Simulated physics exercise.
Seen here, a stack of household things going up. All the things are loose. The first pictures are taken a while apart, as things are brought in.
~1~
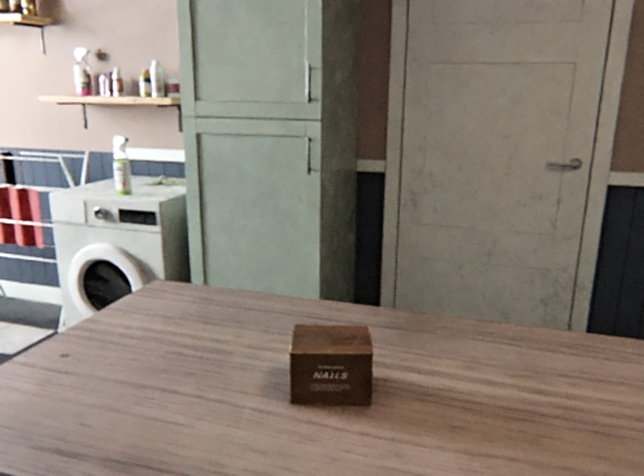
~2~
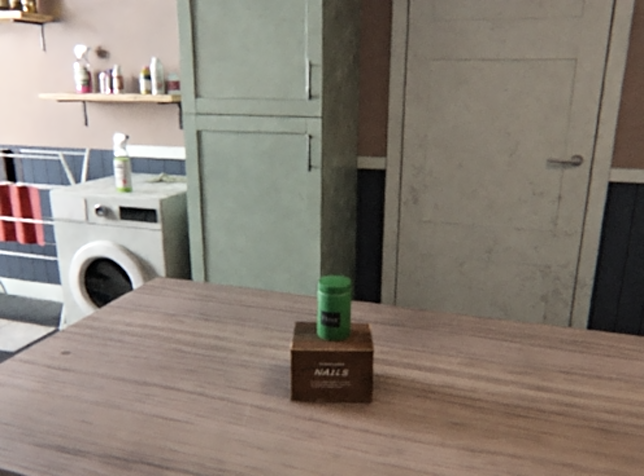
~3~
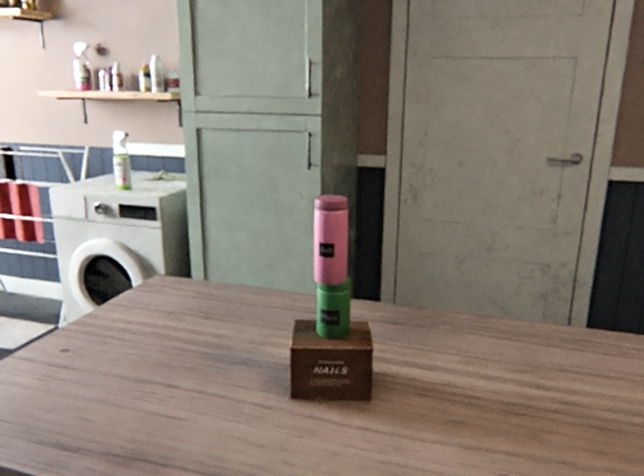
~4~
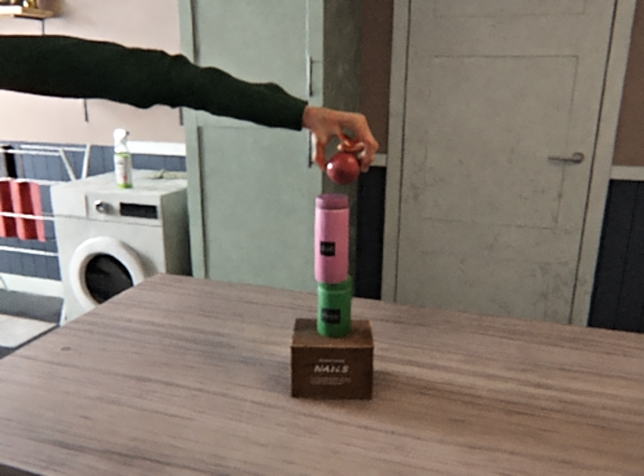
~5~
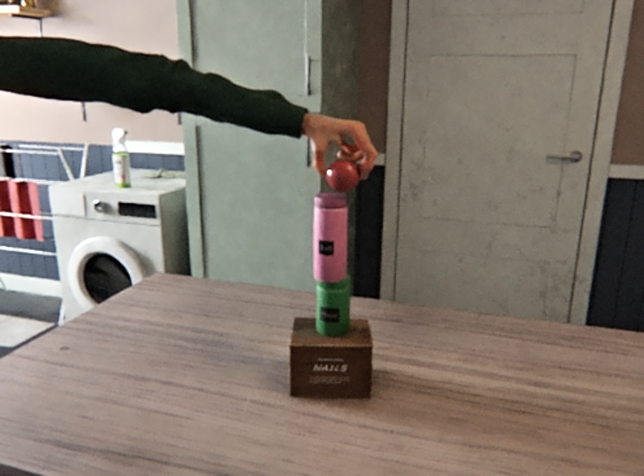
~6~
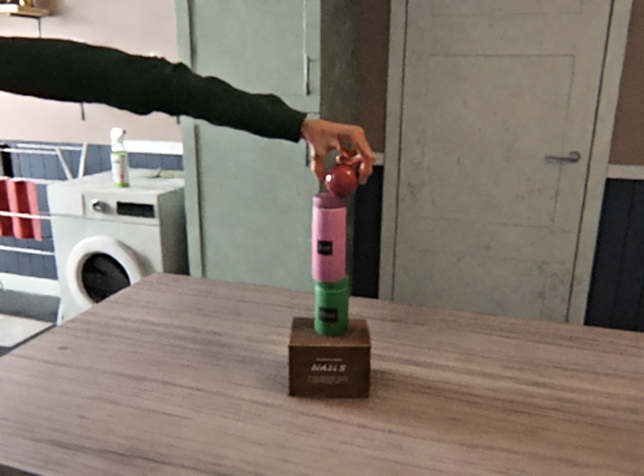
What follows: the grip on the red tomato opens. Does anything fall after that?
It holds.
Then, 0.20 s after the last picture, nothing has stirred.
Then, 0.40 s after the last picture, red tomato resting near (342, 181).
At rest, all 4 in place. Seen from the same camera at the end, red tomato near (342, 180). The pile keeps its balance.
